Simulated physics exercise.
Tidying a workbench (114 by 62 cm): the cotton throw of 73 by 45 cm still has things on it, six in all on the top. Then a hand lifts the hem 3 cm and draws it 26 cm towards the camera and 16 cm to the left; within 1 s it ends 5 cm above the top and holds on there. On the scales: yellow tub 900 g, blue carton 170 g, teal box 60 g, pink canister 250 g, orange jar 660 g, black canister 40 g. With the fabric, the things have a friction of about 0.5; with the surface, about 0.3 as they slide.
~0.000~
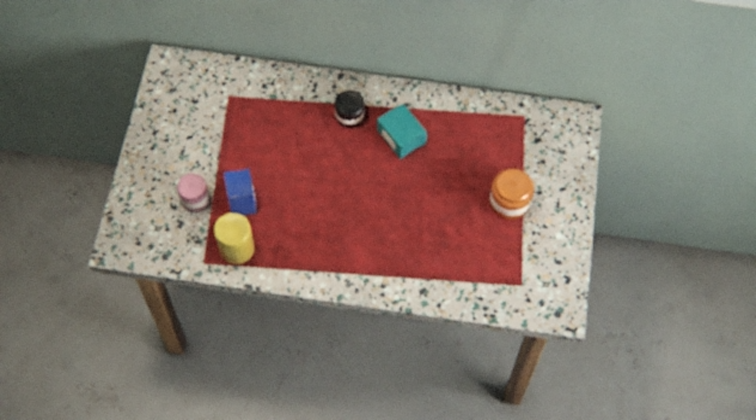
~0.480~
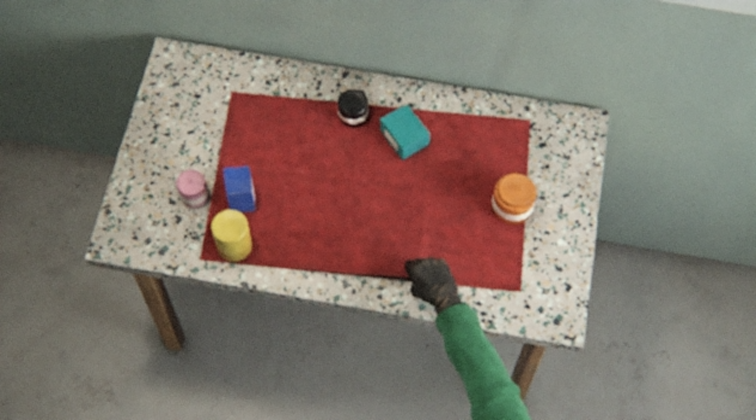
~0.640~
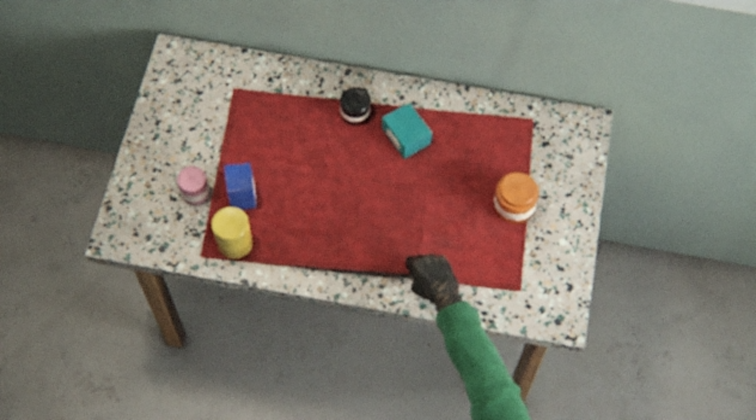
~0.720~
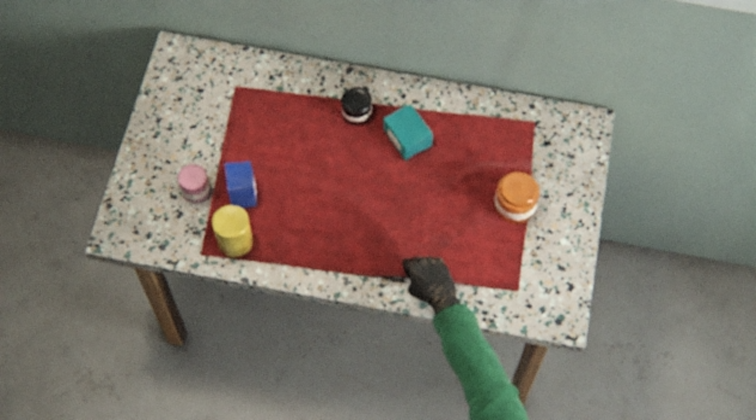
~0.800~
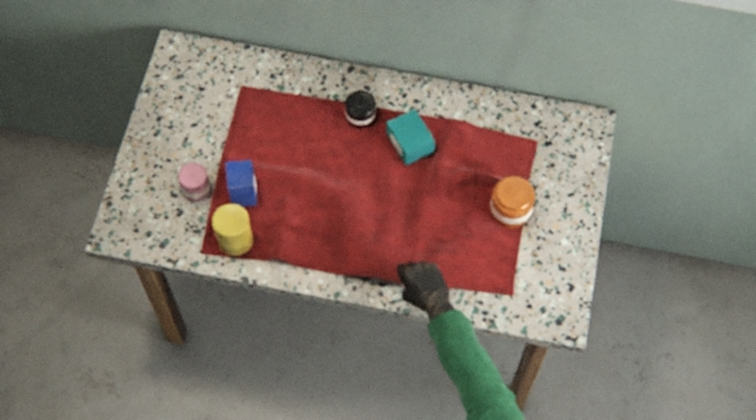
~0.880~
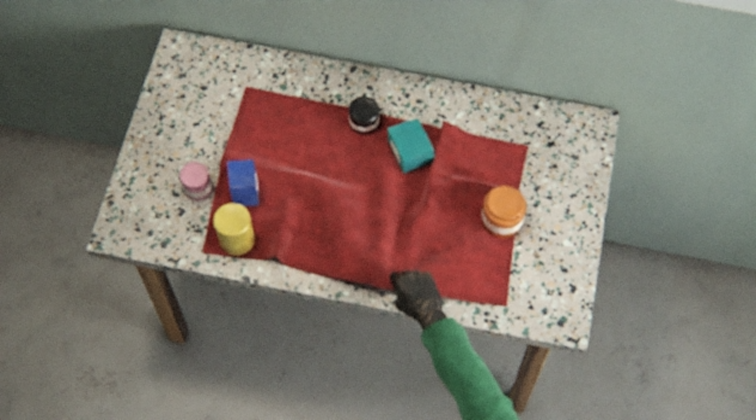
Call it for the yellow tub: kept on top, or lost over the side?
Kept on top.
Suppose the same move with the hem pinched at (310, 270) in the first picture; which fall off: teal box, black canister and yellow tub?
Well, in that case the teal box survives on top, the black canister survives on top and the yellow tub tips off.
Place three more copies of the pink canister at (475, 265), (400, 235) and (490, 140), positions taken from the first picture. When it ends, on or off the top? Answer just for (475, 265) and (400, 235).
First leaves the top, second leaves the top.
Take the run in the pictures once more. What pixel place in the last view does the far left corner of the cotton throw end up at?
(293, 109) or thereabouts.
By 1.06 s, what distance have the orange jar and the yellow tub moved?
Roughly orange jar 15 cm and yellow tub 0 cm.
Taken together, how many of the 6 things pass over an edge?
The count is 1.
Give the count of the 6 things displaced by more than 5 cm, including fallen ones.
The count is 4.
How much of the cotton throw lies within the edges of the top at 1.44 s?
I'd say close to 80 per cent of it.
After 1.1 s, 95 % of the cotton throw is still over the top; orange jar 14 cm off its start, teal box 11 cm off its start, black canister 9 cm off its start.
After 1.2 s, 90 % of the cotton throw is still over the top; orange jar 24 cm off its start, teal box 18 cm off its start, black canister 16 cm off its start.
After 1.4 s, 80 % of the cotton throw is still over the top; yellow tub 3 cm off its start at (226, 228), orange jar 32 cm off its start at (431, 286), teal box 25 cm off its start at (367, 208).
After 1.6 s, 75 % of the cotton throw is still over the top; yellow tub 3 cm off its start, orange jar 37 cm off its start, teal box 27 cm off its start.
After 3.2 s, 70 % of the cotton throw is still over the top; yellow tub 3 cm off its start at (225, 229), orange jar over the edge, teal box 27 cm off its start at (360, 215), black canister 24 cm off its start at (330, 182).
